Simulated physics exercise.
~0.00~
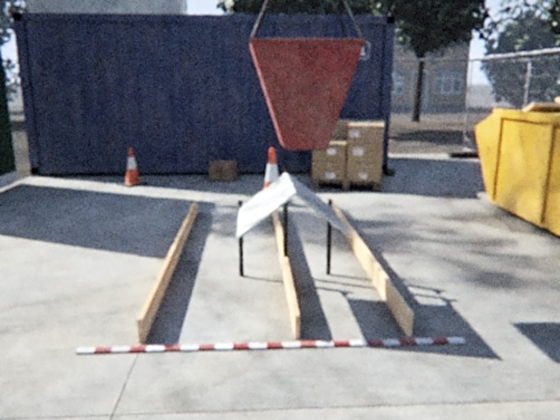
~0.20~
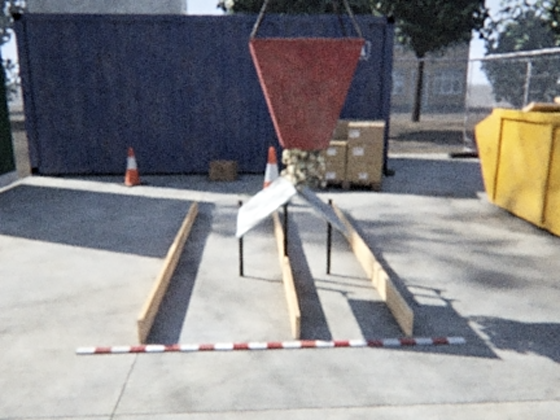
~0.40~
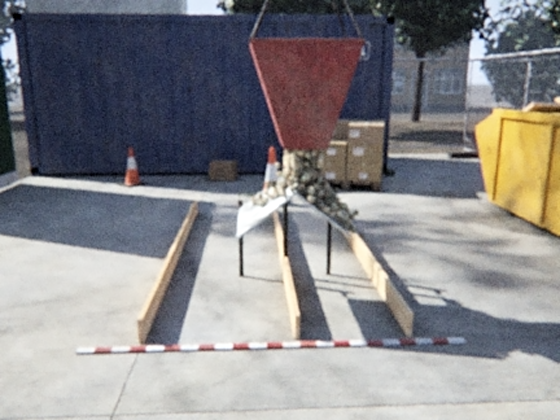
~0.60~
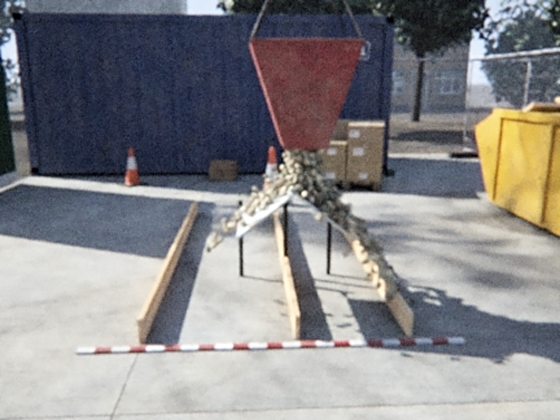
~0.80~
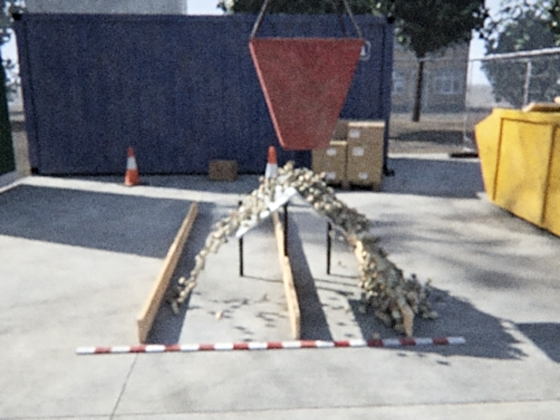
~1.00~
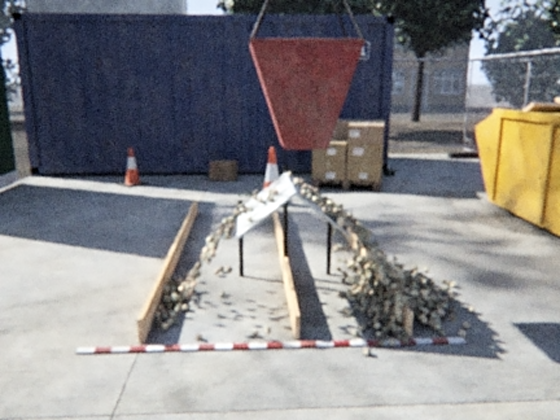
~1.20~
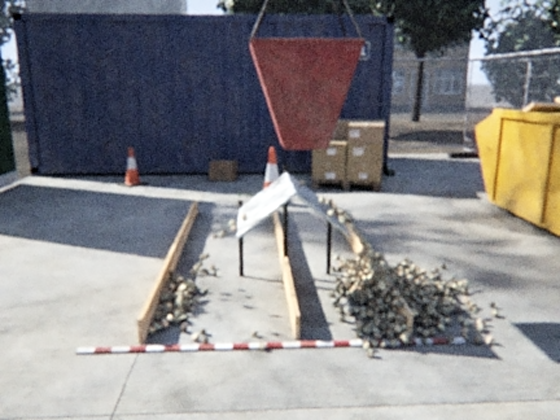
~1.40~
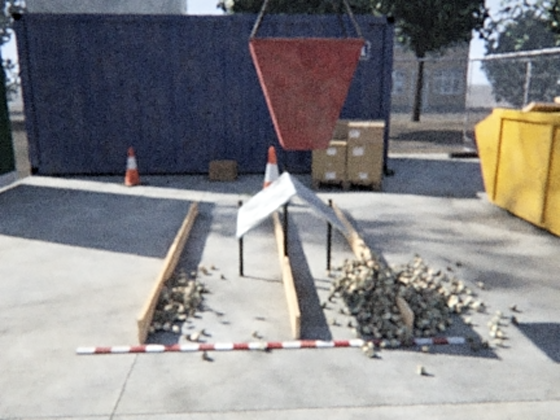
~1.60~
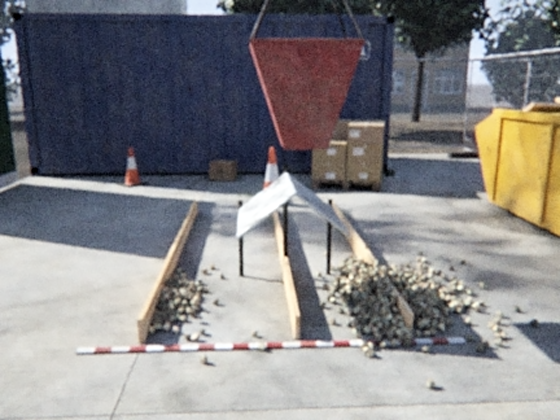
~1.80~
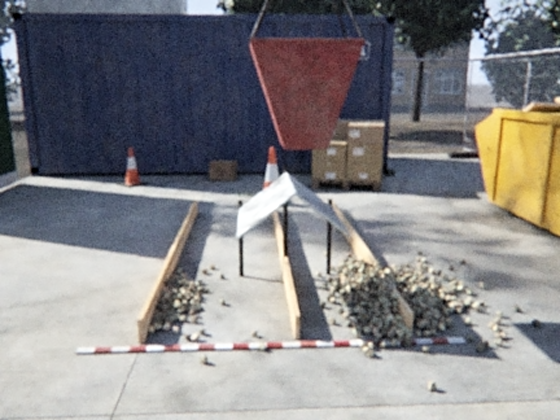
A red hopper drops stones onto sloping steel, and most settle at the right.
